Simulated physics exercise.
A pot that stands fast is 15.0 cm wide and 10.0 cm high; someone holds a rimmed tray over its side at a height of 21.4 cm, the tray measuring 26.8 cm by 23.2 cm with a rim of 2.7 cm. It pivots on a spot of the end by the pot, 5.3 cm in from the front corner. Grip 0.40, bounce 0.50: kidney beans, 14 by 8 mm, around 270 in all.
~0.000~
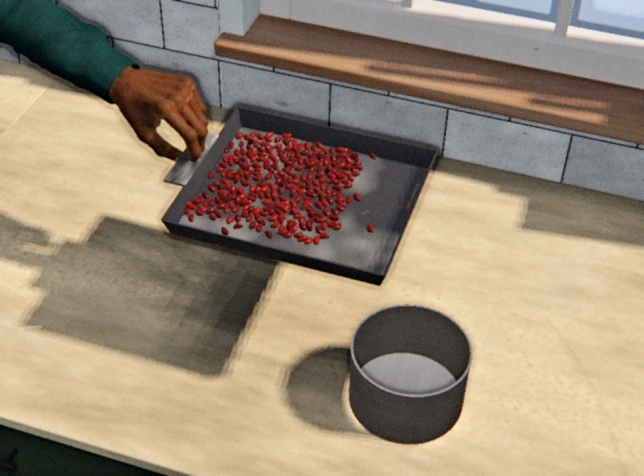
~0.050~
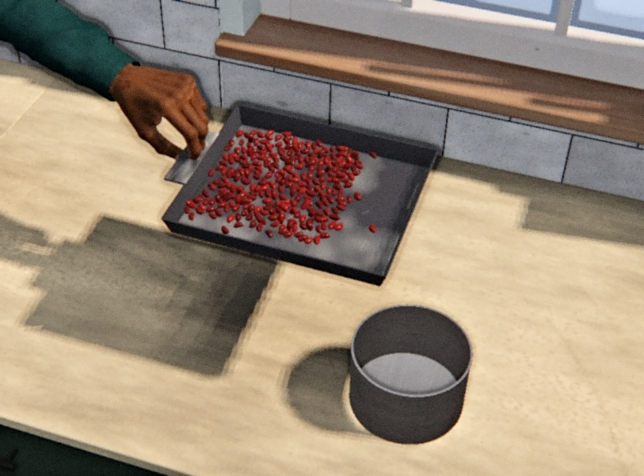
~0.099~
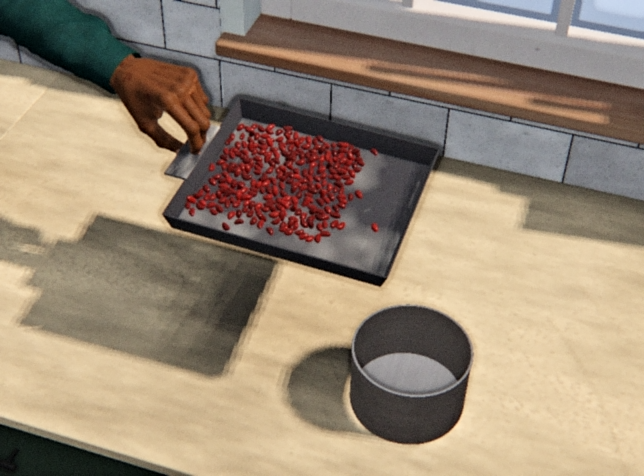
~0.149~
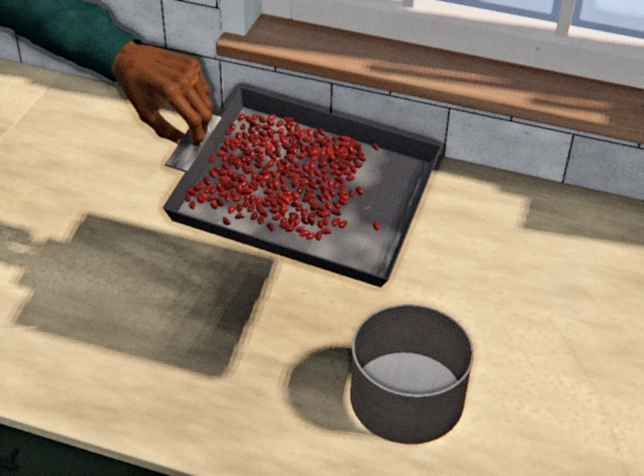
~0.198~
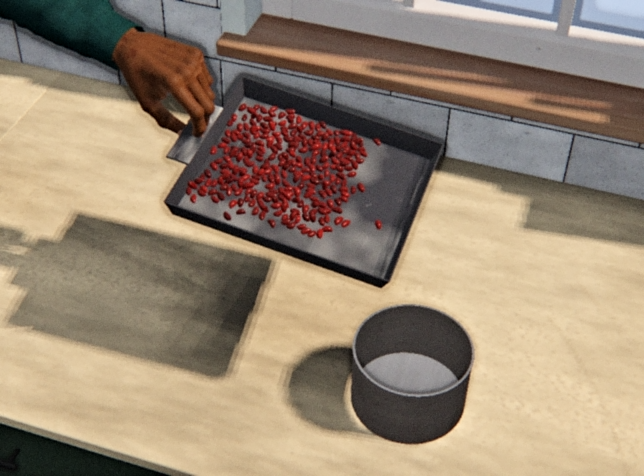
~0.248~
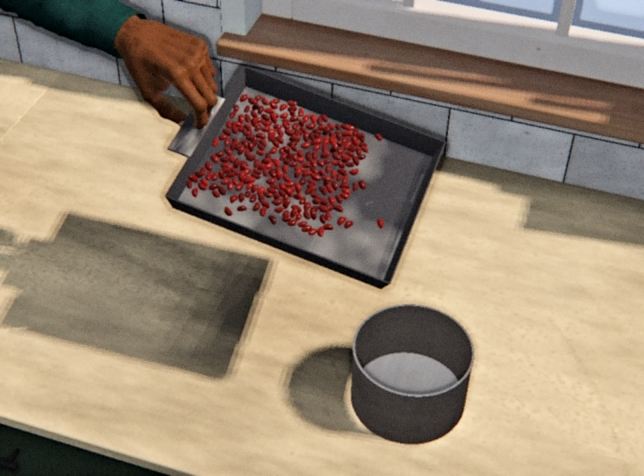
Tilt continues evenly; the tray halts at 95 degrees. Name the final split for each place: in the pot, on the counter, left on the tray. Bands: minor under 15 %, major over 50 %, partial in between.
Pot: Major, counter: Minor, tray: Minor.
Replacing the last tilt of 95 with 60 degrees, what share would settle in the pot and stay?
Share in the pot: Around 45 %.
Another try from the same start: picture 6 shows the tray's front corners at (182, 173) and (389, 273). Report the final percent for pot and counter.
You'd end with pot at 45 and counter at 55.
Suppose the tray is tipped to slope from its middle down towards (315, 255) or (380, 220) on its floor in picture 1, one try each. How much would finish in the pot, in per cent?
Estimate: Some 45 % and some 35 % respectively.
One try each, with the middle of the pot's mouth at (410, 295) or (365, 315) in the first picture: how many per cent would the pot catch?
Near 5 and 5 percent, one try each.
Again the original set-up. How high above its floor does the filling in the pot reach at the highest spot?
I'd say near 3.0 centimetres.
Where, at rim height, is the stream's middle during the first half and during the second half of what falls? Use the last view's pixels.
Roughly (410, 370) to start, and after that (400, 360).
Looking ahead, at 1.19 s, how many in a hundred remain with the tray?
About 55 per cent.
After 0.81 s, tilt 52 degrees; the tray holds 100 %, the pot 0 %.
Then, at 1.19 s, tilt 78 degrees; the tray holds 55 %, the pot 35 %.
After 1.65 s, tilt 95 degrees; the tray holds 0 %, the pot 95 %.
By 2.4 s all is still; pot 95 %, counter 5 %, tray 0 %.
